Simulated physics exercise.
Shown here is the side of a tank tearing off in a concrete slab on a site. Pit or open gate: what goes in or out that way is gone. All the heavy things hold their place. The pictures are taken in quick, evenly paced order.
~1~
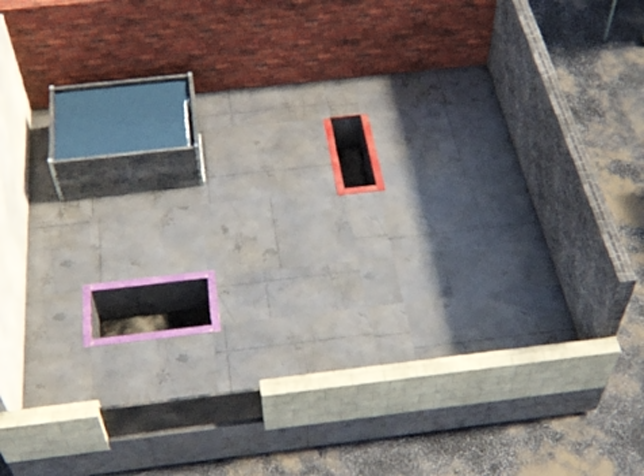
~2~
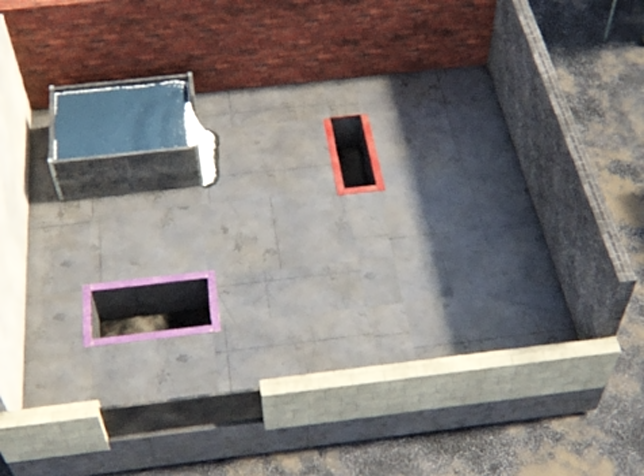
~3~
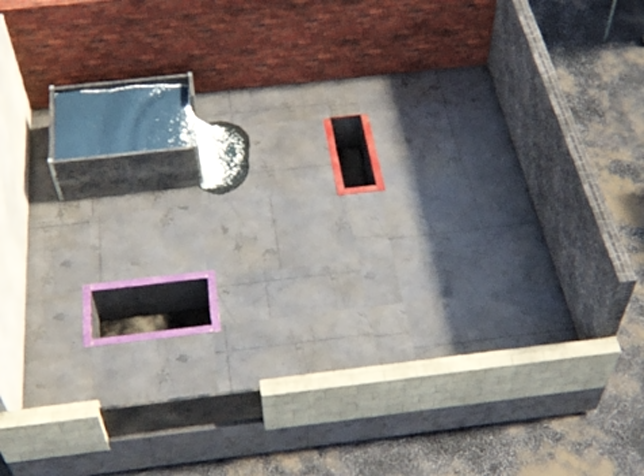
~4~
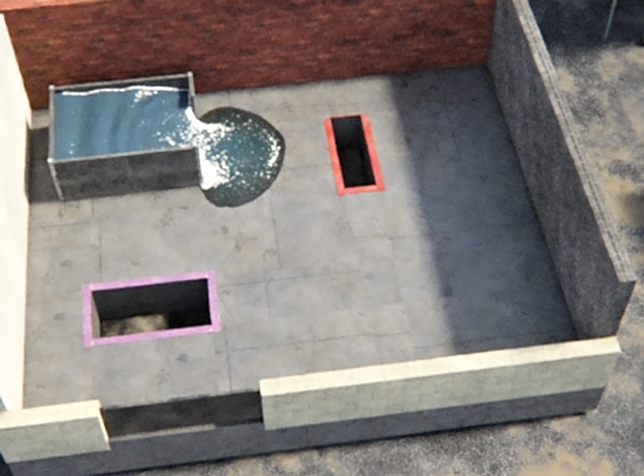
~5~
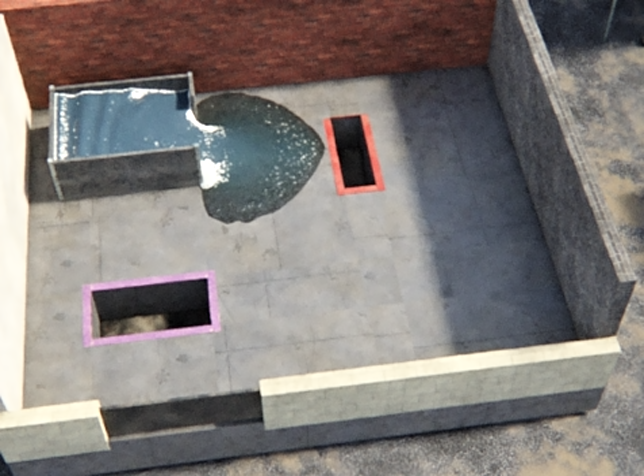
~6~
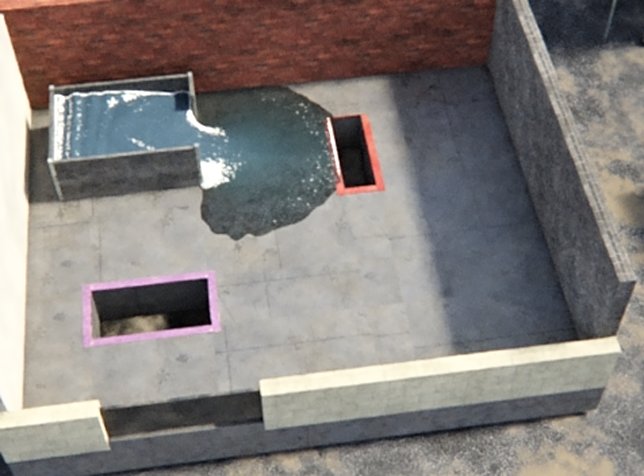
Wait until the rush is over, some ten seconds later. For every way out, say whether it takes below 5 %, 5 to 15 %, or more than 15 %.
The gate will take below five per cent, the purple pit will take below five per cent, the red pit will take beyond fifteen per cent.
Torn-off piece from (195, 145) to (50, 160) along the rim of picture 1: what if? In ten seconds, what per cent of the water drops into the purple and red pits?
Result - purple: 60 %; red: 0 %.
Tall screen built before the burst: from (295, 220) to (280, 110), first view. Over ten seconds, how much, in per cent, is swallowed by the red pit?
In per cent: Red 4.
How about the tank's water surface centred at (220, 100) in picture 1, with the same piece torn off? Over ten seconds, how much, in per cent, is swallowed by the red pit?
The red pit takes 80 per cent.
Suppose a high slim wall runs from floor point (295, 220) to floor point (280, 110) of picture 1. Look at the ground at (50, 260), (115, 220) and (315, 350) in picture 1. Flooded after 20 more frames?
Untouched, untouched, swamped.
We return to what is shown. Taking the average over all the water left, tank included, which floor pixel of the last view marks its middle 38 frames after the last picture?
Roughly (342, 212).
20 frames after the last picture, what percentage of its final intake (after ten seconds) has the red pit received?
Around 65 percent.
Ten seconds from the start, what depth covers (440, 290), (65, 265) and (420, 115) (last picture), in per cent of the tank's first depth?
Estimated readings in sequence: 8, 0, 4 percent.
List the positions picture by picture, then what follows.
The first picture shows the water tank at (123, 120) is whole and still.
In the second picture, water pours out at (196, 147) and has run to (212, 182).
In the third picture, water pours out at (196, 147) and has run to (242, 134).
In the fourth picture, the front is at (278, 138), out from the gap at (196, 149).
In the fifth picture, the front is at (319, 152), out from the gap at (196, 149).
In the sixth picture, water pours out at (196, 148) and has run to (339, 179).
A moment on, water covers 25 % of the floor; the gate 0 %, the purple pit 0 %, the red pit 9 %.
Next, water covers 40 % of the floor; the gate 0 %, the purple pit 0 %, the red pit 18 %.
Then, water covers 50 % of the floor; the gate 0 %, the purple pit 0 %, the red pit 28 %.
Later, water covers 55 % of the floor; the gate 0 %, the purple pit 0 %, the red pit 36 %.
In the end, water covers 75 % of the floor; the gate 0 %, the purple pit 2 %, the red pit 42 %.
